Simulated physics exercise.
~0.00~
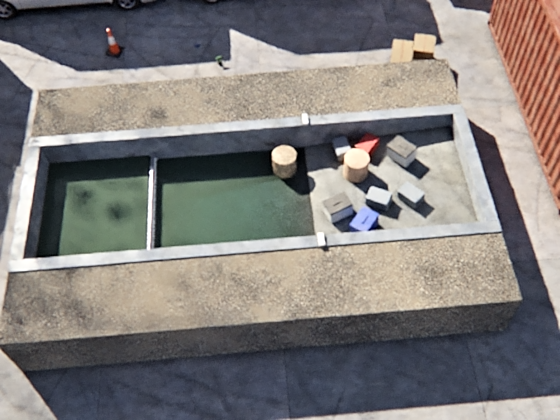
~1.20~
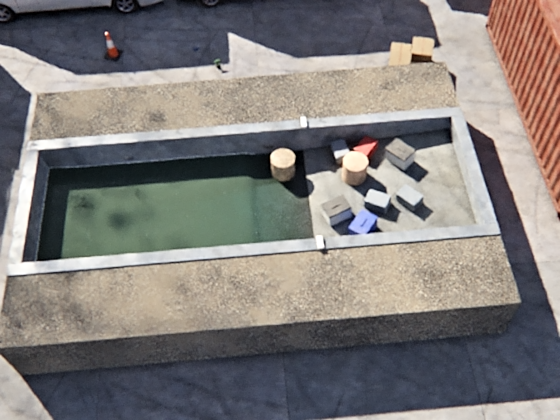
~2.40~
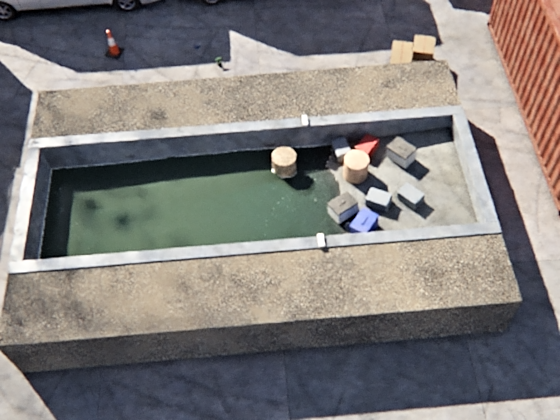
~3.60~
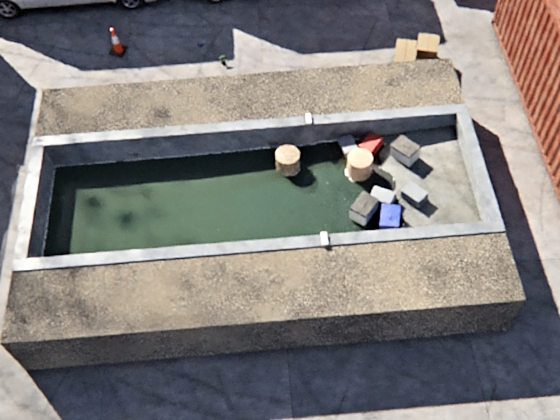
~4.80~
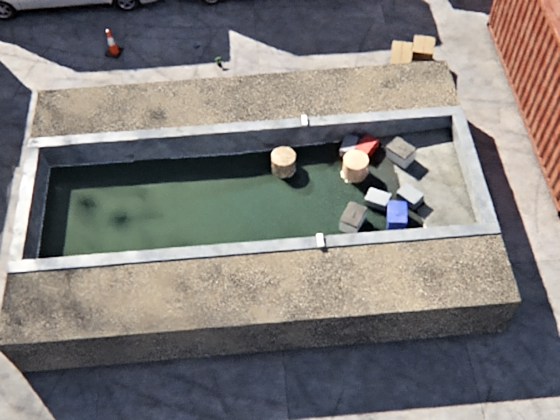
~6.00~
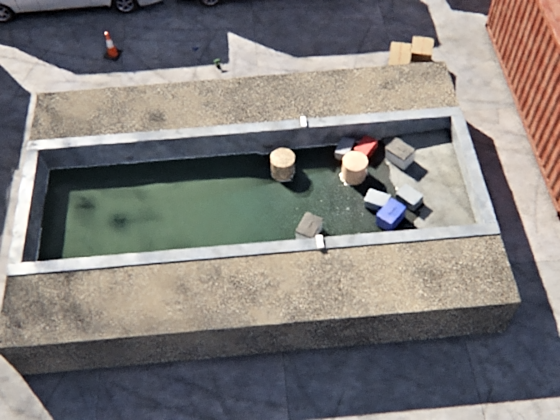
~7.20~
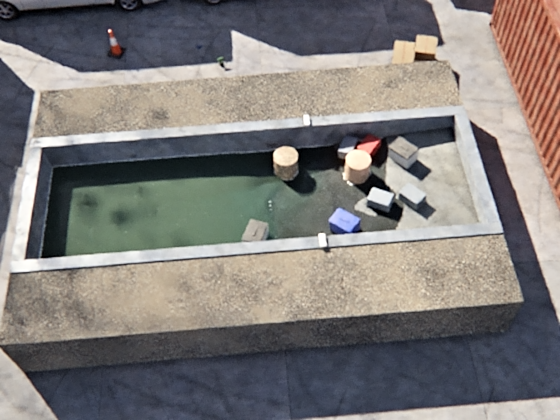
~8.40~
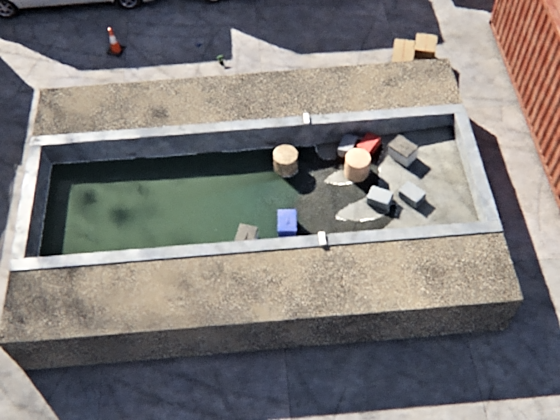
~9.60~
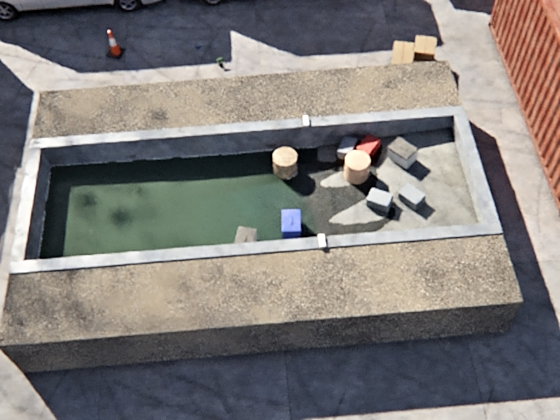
Green water held behind a board at the left of a long walled basin spreads right up the pale ramp once the board vanishes, shifting several boxes, then draws back, carrying a grey box and a blue one left into the pool while the red one stays on the ramp.
